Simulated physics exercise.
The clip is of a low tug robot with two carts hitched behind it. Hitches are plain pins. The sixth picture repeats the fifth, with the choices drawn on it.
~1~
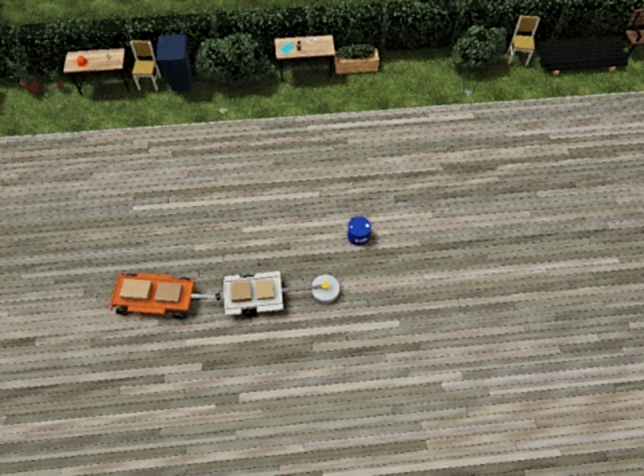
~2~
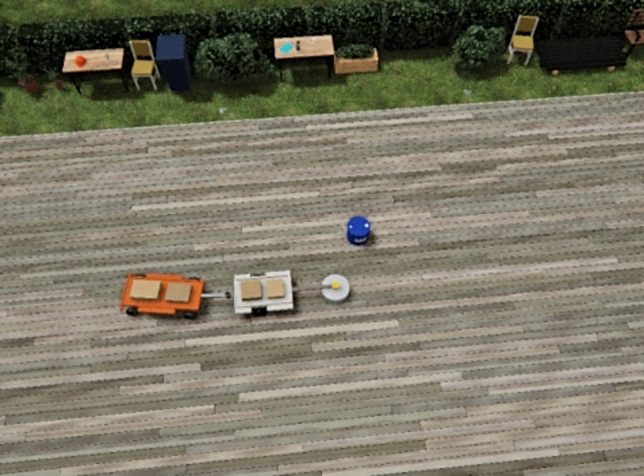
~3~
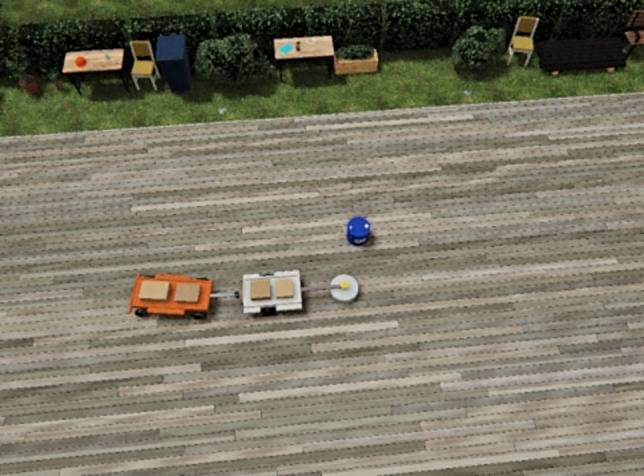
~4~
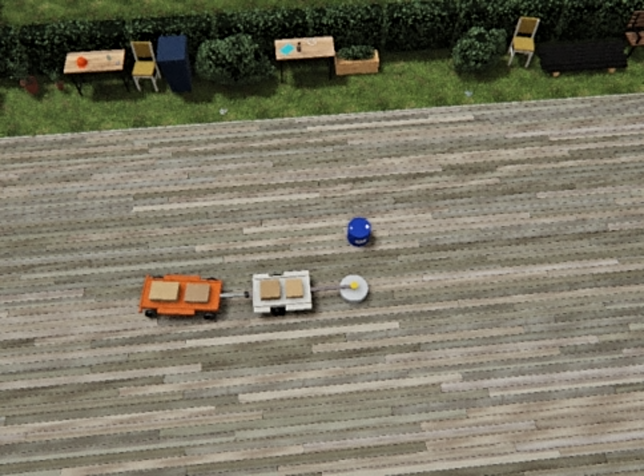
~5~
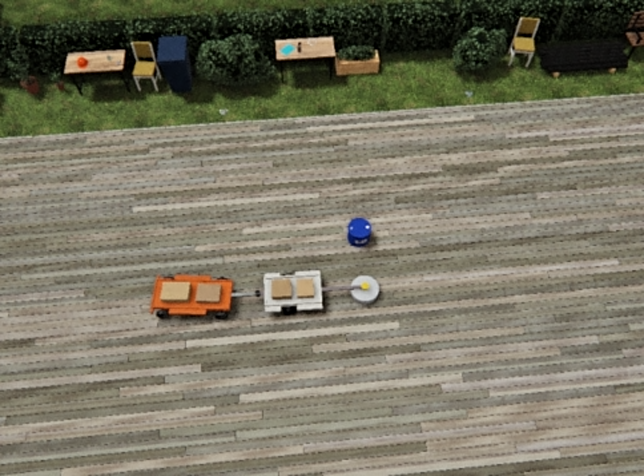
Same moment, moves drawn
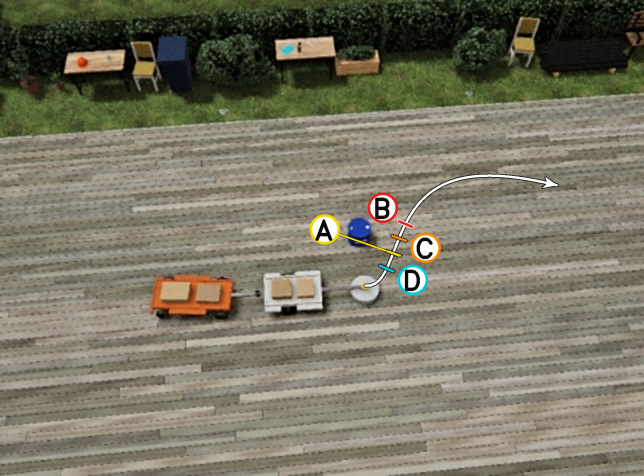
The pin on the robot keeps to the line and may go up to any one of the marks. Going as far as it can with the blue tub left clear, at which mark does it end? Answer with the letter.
No farther than C.
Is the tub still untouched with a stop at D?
For that mark, yes.
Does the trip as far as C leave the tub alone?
Yes.
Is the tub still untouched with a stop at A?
Yes.
On the marked copy, A at (393, 253); B at (405, 224); C at (399, 238); D at (387, 269); the route from (365, 286) via (435, 190) to (557, 185).
Taking C. A third of the way, robot (383, 277), last cart (214, 294).
Two thirds of the way, robot (392, 258), last cart (232, 294).
When it is over, robot (398, 242), last cart (250, 294); nothing has been touched.
As for the rest, A is safe but short; B is too far, the tub has been hit; D is safe but short.
